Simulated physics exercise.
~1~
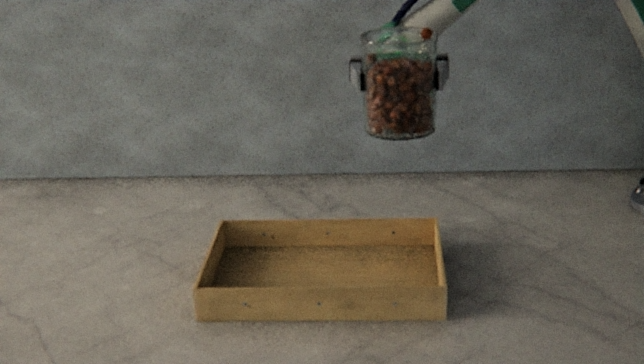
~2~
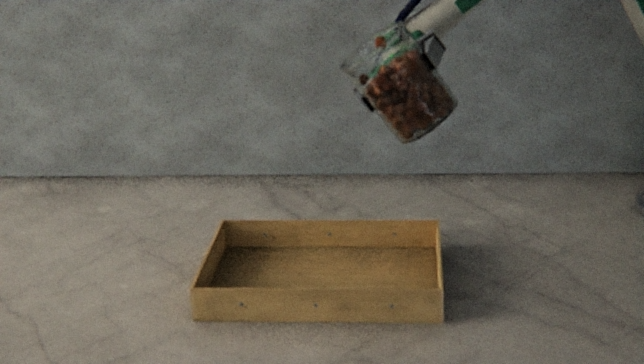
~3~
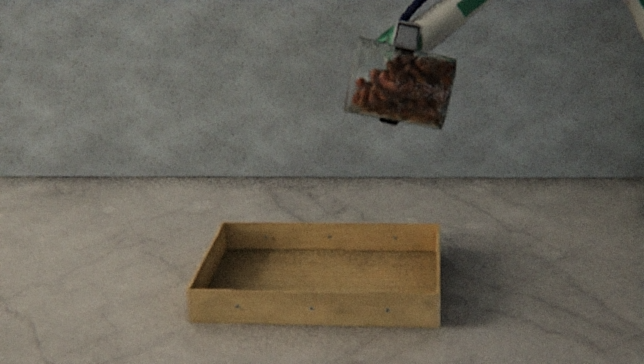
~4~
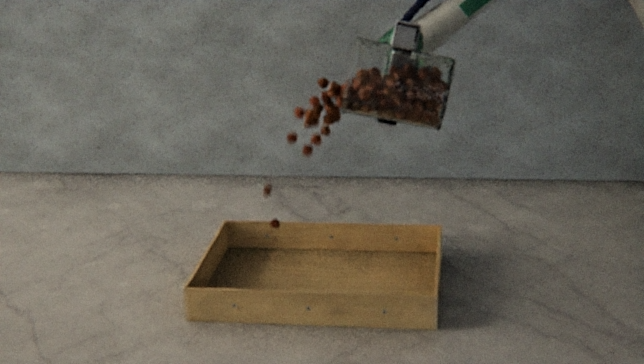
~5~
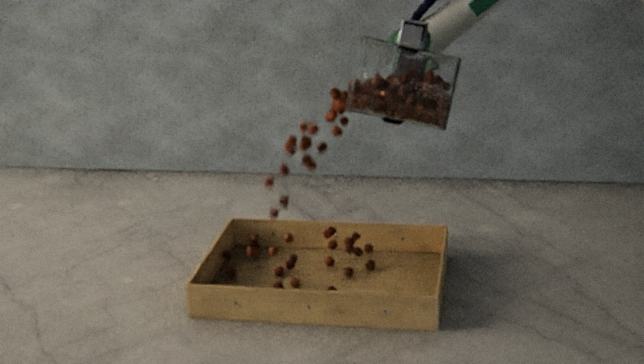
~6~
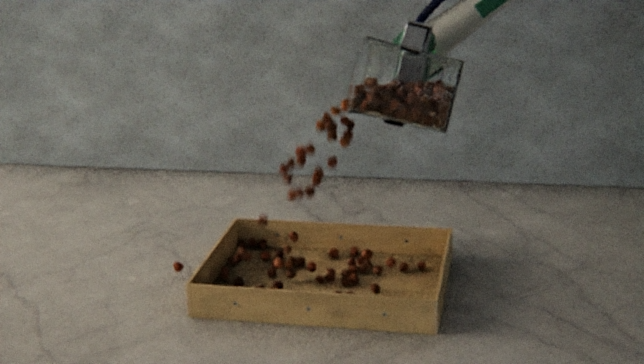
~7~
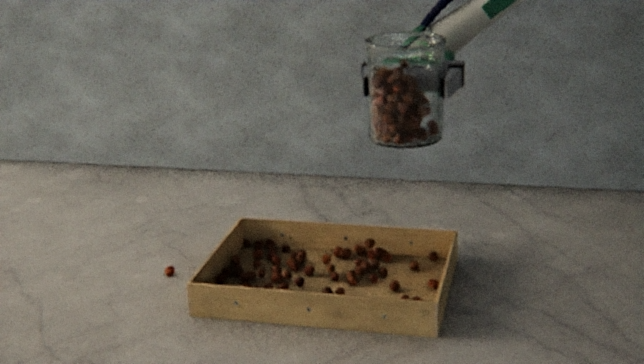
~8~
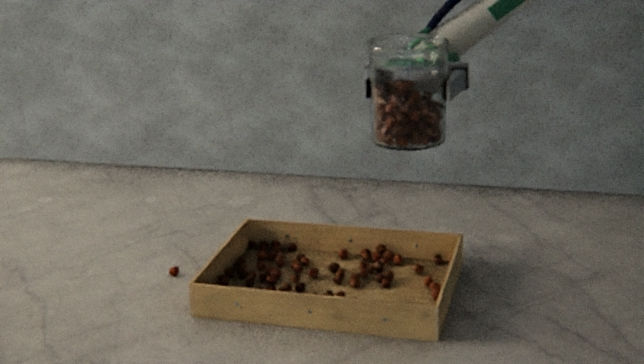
Robot arm tipping a clear beaker of hazelnuts over a shallow wooden tray, then righting it partly full, one nut lying outside.
